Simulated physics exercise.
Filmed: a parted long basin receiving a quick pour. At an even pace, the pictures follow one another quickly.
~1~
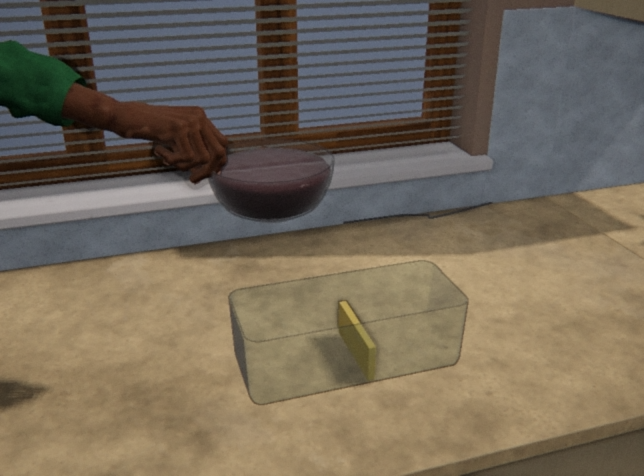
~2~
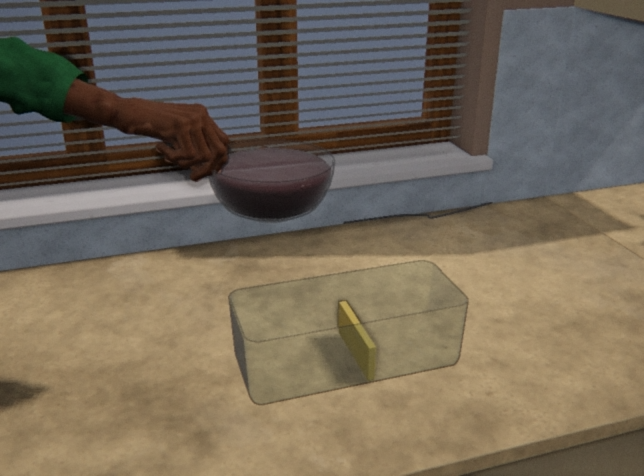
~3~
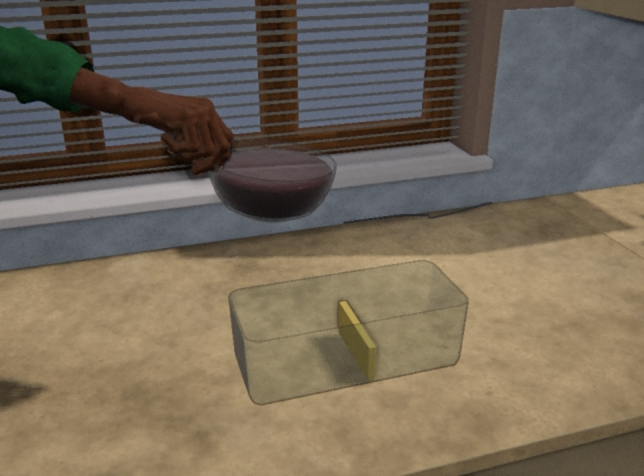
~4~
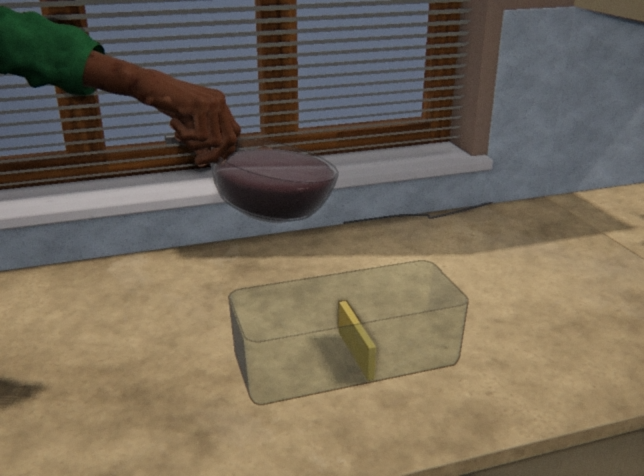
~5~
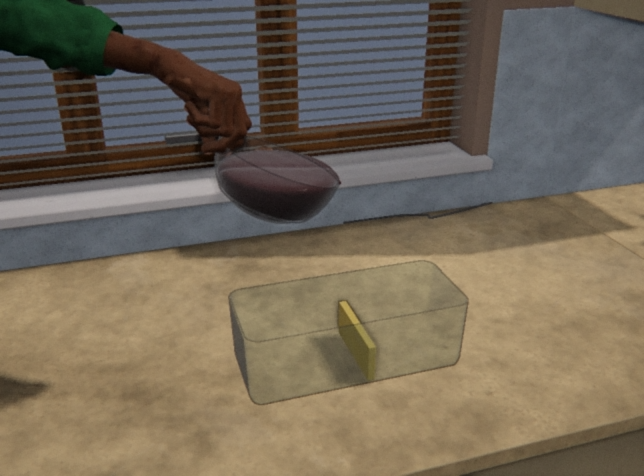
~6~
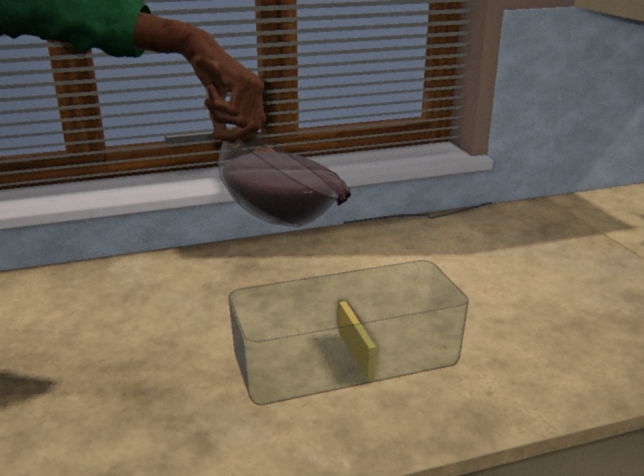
The footage shows a hand in a green sleeve holding a clear bowl of dark purplish liquid above a transparent basin with a yellow divider, then tilting it steadily rightward until the liquid begins passing over the bowl's right edge.
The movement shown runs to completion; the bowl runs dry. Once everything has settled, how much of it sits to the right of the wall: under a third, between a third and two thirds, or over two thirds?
Once it settles, the part right of the wall is a third to two thirds, I'd say.
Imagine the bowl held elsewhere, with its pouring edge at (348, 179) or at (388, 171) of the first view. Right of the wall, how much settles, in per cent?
70 and 80 in a hundred.
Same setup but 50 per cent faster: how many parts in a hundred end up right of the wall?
I'd estimate about 45 percent ends up there.
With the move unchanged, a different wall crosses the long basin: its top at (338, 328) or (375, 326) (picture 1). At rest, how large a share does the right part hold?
Near 75 % and 35 %.
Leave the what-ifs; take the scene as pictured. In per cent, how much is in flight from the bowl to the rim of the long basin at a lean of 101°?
50 per cent.
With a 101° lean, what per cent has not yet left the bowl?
Near 5 percent is still in there.
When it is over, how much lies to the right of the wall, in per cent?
60 % or thereabouts.
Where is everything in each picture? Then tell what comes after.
The first frame shows tilt 0°; pouring edge (330, 154); surface from (209, 172) to (327, 160); the long basin's rim runs from (236, 317) to (450, 281); the wall's top is at (357, 324).
The second frame shows tilt 2°; pouring edge (331, 156); surface from (209, 172) to (327, 161).
The third frame shows tilt 6°; pouring edge (332, 160); surface from (211, 170) to (329, 163).
The fourth frame shows tilt 14°; pouring edge (334, 168); surface from (214, 168) to (331, 165).
The fifth frame shows tilt 23°; pouring edge (334, 178); surface from (218, 169) to (332, 171); 3 per cent is over the edge.
The sixth frame shows tilt 35°; pouring edge (333, 191); surface from (222, 172) to (322, 177); 10 per cent is over the edge.
A moment on, the tilt is 101° and 7 per cent is still to pour, 2 is left of the wall and 42 right of it.
Next, the tilt is 118° and 0 per cent is still to pour, 31 is left of the wall and 51 right of it.
Then the tilt is 118° and 0 per cent is still to pour, 34 is left of the wall and 59 right of it.
Later the tilt is 118° and 0 per cent is still to pour, 34 is left of the wall and 59 right of it.
Finally, 34 per cent lies left of the wall, 59 right of it and 7 outside.
